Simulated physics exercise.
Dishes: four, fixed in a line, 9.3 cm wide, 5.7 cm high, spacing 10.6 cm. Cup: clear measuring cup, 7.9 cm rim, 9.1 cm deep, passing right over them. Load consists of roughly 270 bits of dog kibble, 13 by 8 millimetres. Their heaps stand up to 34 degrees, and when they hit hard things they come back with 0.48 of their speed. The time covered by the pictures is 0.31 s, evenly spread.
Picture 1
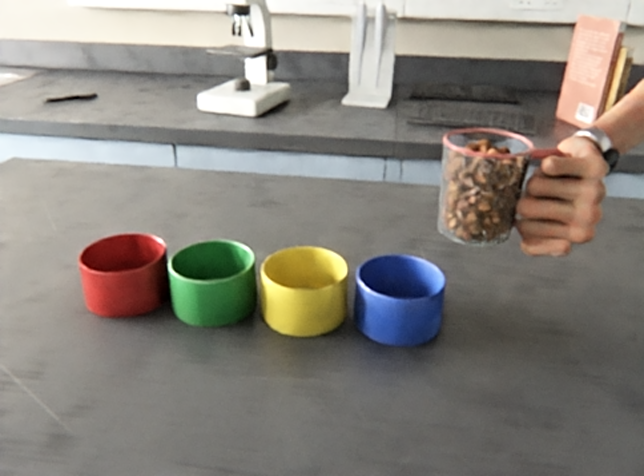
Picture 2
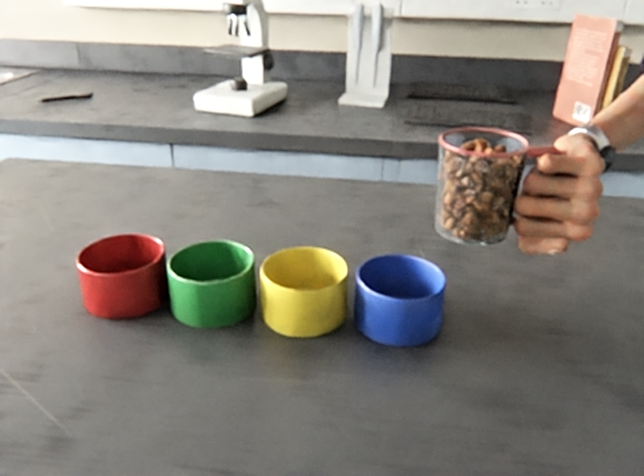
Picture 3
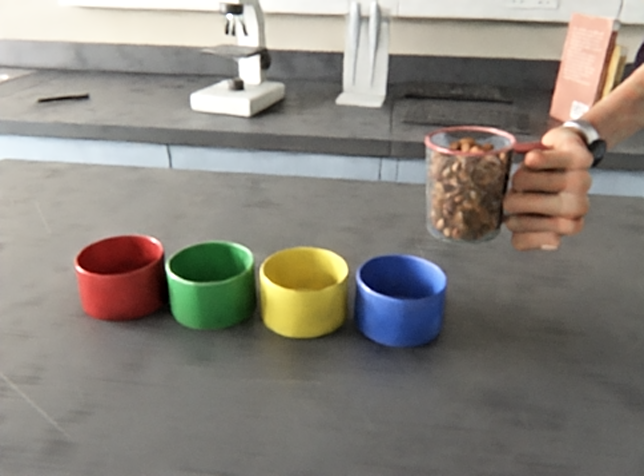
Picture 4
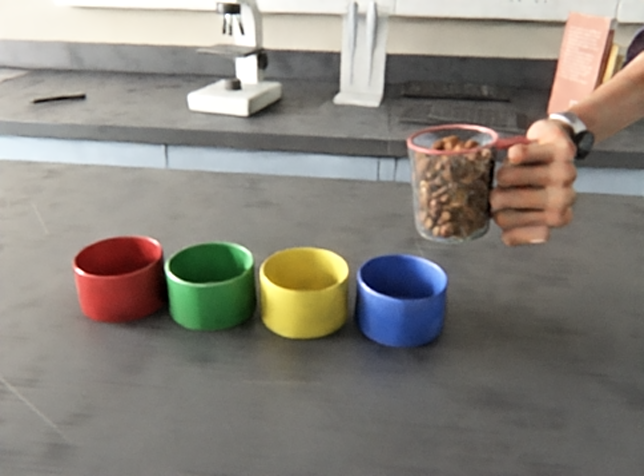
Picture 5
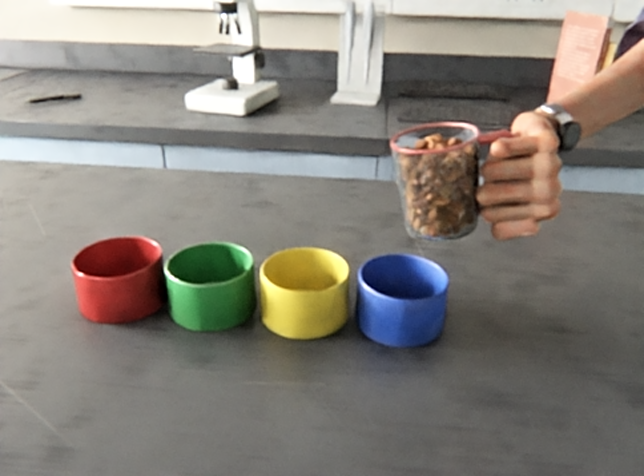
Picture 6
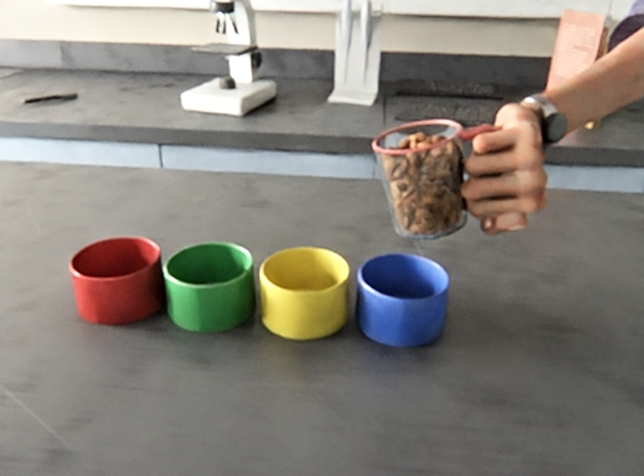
A hand moves a clear cup of dog kibble left above colored bowls, tilting it slightly.
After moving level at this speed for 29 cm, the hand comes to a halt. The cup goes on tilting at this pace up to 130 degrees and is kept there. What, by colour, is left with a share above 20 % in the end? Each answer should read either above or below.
Red dish - above, blue dish - below, green dish - below, yellow dish - below, counter - above.
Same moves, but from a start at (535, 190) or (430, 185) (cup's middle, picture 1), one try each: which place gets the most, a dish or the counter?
First try: Green; second try: Red.
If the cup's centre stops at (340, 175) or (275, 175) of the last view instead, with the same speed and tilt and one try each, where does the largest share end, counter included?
The biggest share goes to yellow first, then to green.
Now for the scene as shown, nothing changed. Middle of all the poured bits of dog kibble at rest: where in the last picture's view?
Roughly (140, 292).
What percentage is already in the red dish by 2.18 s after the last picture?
55 % so far.
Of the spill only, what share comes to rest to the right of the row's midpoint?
The answer is some 0 per cent.
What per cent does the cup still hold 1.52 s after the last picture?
It comes to about 80 percent.
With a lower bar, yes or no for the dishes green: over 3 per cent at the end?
For green, correct.
Then, 0.91 s after the last picture, tilt 68 degrees; cup holds 100 %.
Then, 1.52 s after the last picture, tilt 104 degrees; cup holds 80 %, red 15 %.
Then, 2.18 s after the last picture, tilt 130 degrees; cup holds 0 %, red 55 %, green 10 %.
In the end, red 55 %, blue 0 %, green 10 %, yellow 0 %, counter 30 %.
